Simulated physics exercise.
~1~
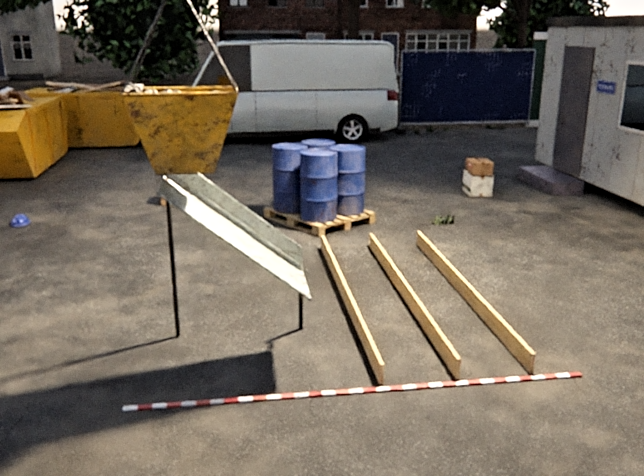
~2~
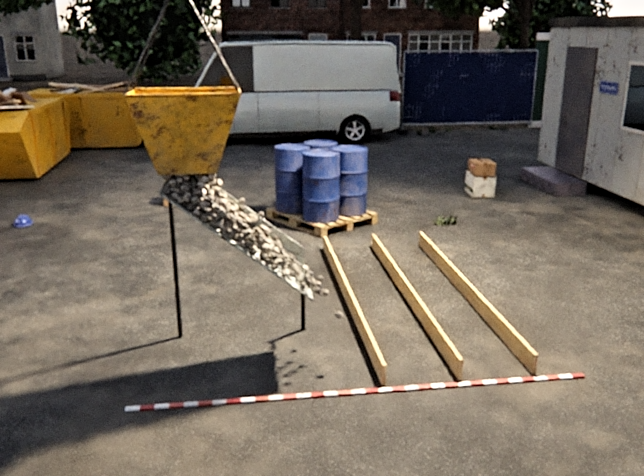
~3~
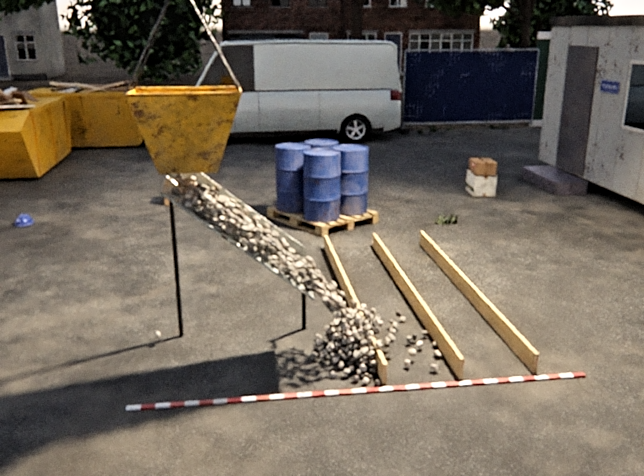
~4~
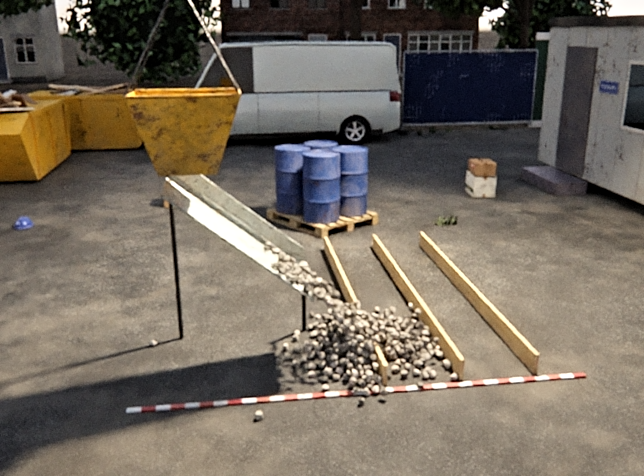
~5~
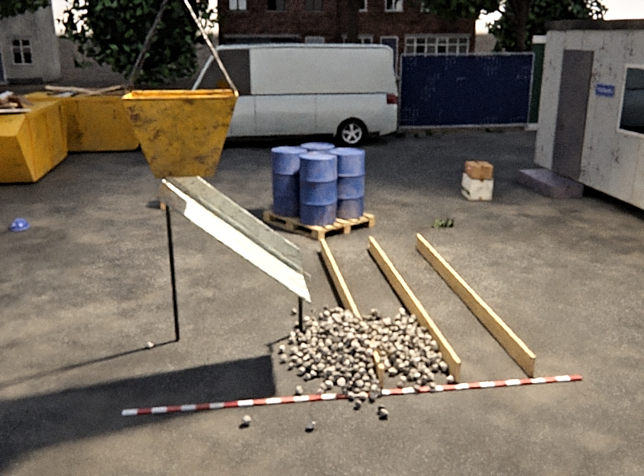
Paved yard with parked van, stones dropping from a yellow skip, sliding down a sloping chute and heaping around the leftmost board.
